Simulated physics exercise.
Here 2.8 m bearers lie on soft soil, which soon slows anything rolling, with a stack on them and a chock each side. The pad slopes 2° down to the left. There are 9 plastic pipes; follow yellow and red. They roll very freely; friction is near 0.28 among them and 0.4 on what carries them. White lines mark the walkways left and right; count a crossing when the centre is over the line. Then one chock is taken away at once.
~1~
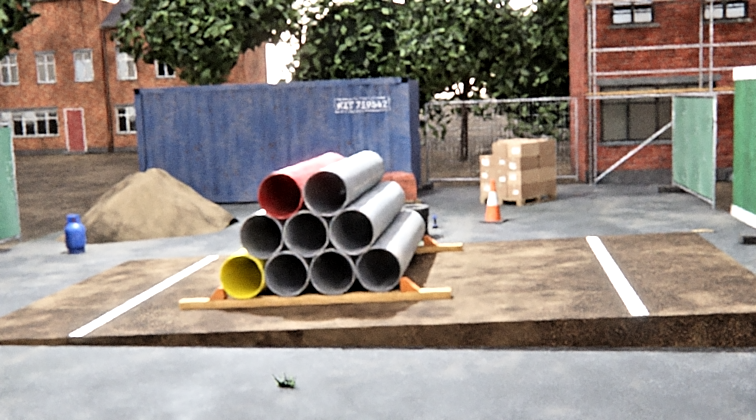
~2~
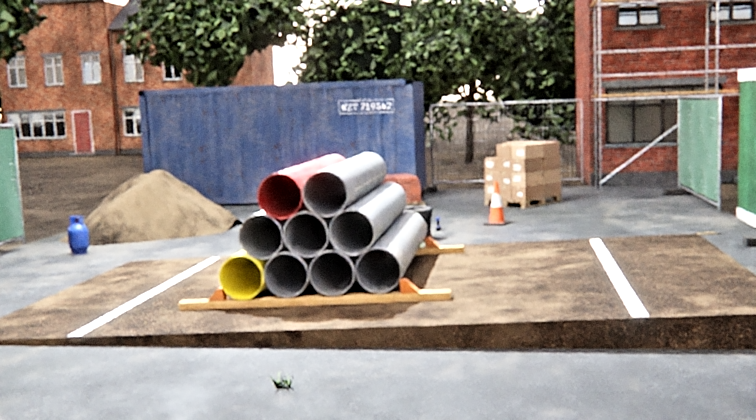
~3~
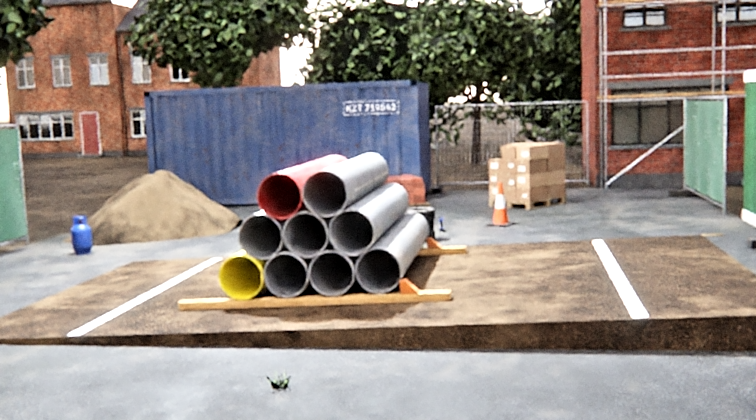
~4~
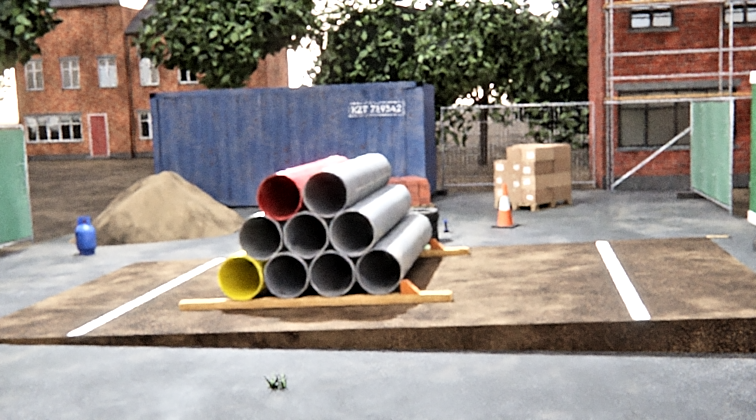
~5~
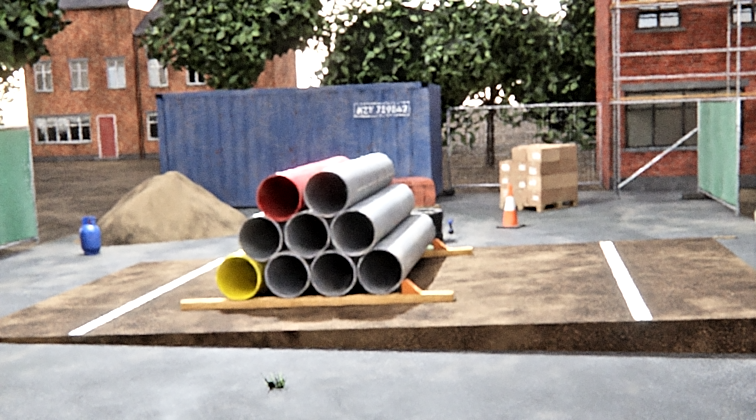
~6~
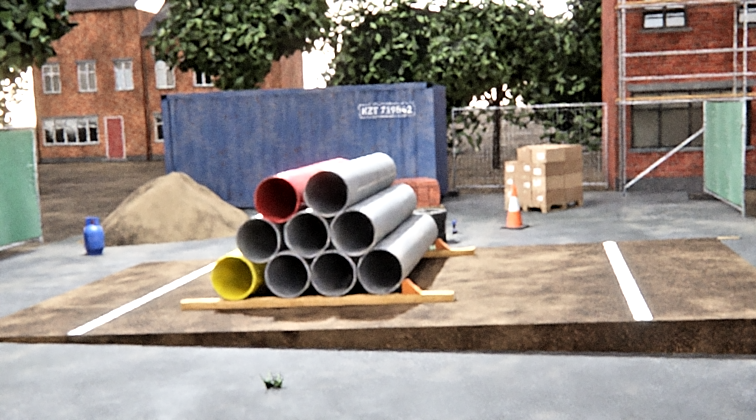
At the start, a stack of grey pipes with one red and one yellow rests on wooden bearers, with an orange chock at each side. The left chock then disappears, and the stack barely shifts left as the container and buildings behind slide gradually right across the view.
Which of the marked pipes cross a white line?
The yellow pipe rolls past a line, the red crosses a line.
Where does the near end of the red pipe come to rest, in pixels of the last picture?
Around (19, 294).
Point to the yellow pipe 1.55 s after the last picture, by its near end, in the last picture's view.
Near (107, 291).
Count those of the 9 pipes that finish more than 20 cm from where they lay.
In all, 9.
Another 0.8 s on from the last picture, yellow is off the bearers, 65 cm short of the left line, rolling left; red is in the air, 90 cm from the bearers' left end, rolling left; 0 over a line so far.
Another 1.5 s on from the last picture, yellow is past the left line; red is up on others, 70 cm from the bearers' left end, rolling left; 1 over a line so far.
Another 2.5 s on from the last picture, yellow is past the left line; red is off the bearers, 60 cm short of the left line, rolling left; 1 over a line so far.
Another 3.7 s on from the last picture, yellow is past the left line; red is past the left line; 3 over a line so far.
In the end (8.9 s after the last picture), yellow is past the left line; red is past the left line; 5 over a line so far.
